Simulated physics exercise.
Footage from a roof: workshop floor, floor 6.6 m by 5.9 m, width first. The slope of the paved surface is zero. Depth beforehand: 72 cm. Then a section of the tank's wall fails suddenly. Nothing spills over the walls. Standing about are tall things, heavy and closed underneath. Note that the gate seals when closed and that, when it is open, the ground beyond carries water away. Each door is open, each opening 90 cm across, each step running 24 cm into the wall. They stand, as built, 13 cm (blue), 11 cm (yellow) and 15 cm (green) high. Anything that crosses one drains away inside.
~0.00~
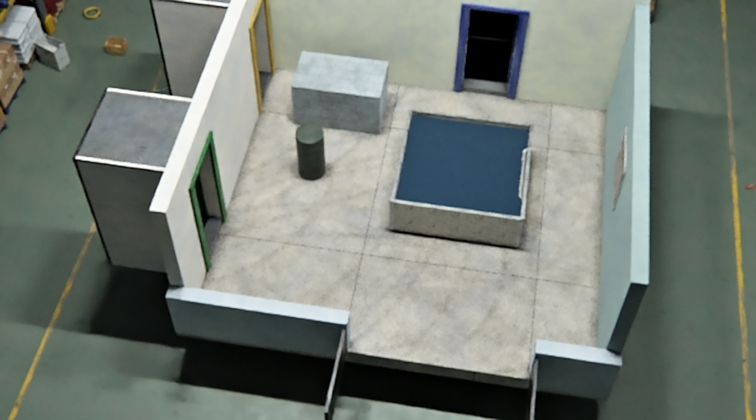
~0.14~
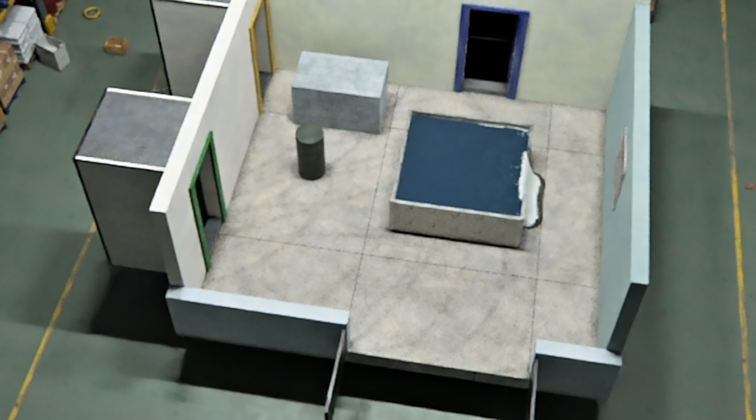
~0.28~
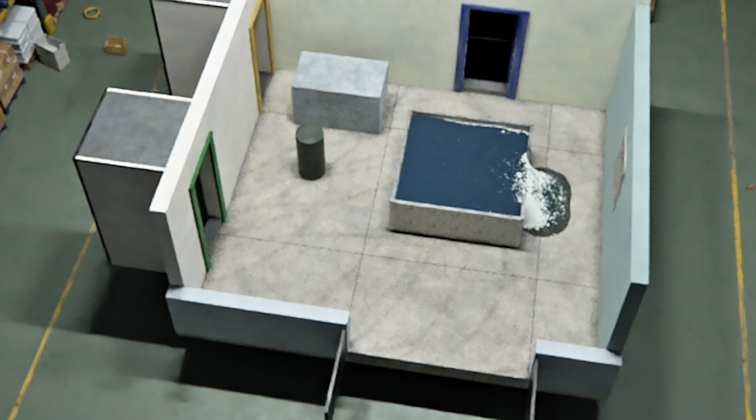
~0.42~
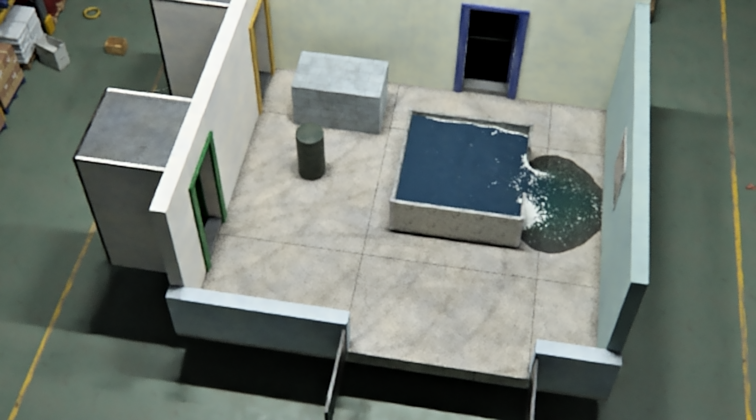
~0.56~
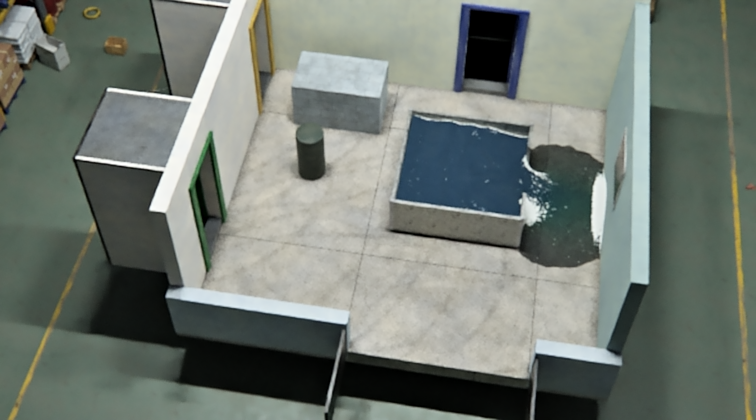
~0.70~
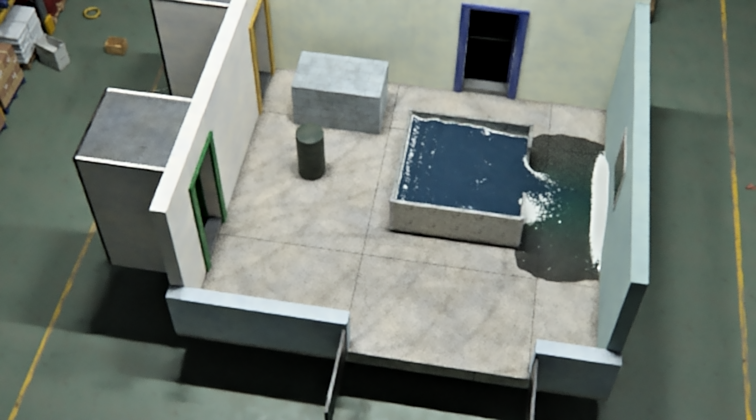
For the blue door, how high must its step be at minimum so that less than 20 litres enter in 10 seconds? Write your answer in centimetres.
It must be at least about 6 cm.
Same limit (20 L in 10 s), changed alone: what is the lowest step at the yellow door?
At the yellow door it takes roughly 12.0 centimetres.
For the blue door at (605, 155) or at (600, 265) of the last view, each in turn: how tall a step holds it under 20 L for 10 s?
First place around 21 cm, second around 24 cm.
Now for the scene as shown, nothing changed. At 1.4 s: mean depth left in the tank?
I'd put it near 50 cm.
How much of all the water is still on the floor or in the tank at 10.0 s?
Roughly 80 percent of the water remains.
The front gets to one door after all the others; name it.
Last: Green.
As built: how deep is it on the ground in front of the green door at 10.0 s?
Lab note: Depth approx. 8.0 cm.
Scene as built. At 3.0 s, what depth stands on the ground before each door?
Before blue it's 10 cm, before yellow 0 cm, before green 0 cm.
After 1.4 s water covers 15 % of the floor, deepest (50 cm) near (597, 207); it has not reached the blue door.
After 3.0 s water covers 45 % of the floor, deepest (34 cm) near (601, 114); 10 cm at the blue door, 0 litres in over its 13 cm step.
After 10.0 s water covers 100 % of the floor, deepest (13 cm) near (193, 315); 9 cm at the blue door, 0 litres in over its 13 cm step.
At the blue door as built, the water arrived by 2.0 s and peaked near 10 cm at 3.2 s.
With a step of 4.5 cm, 36 litres would have come in within the 10 s; with 7 cm, 11 litres. So under 20 litres takes about 6 cm.
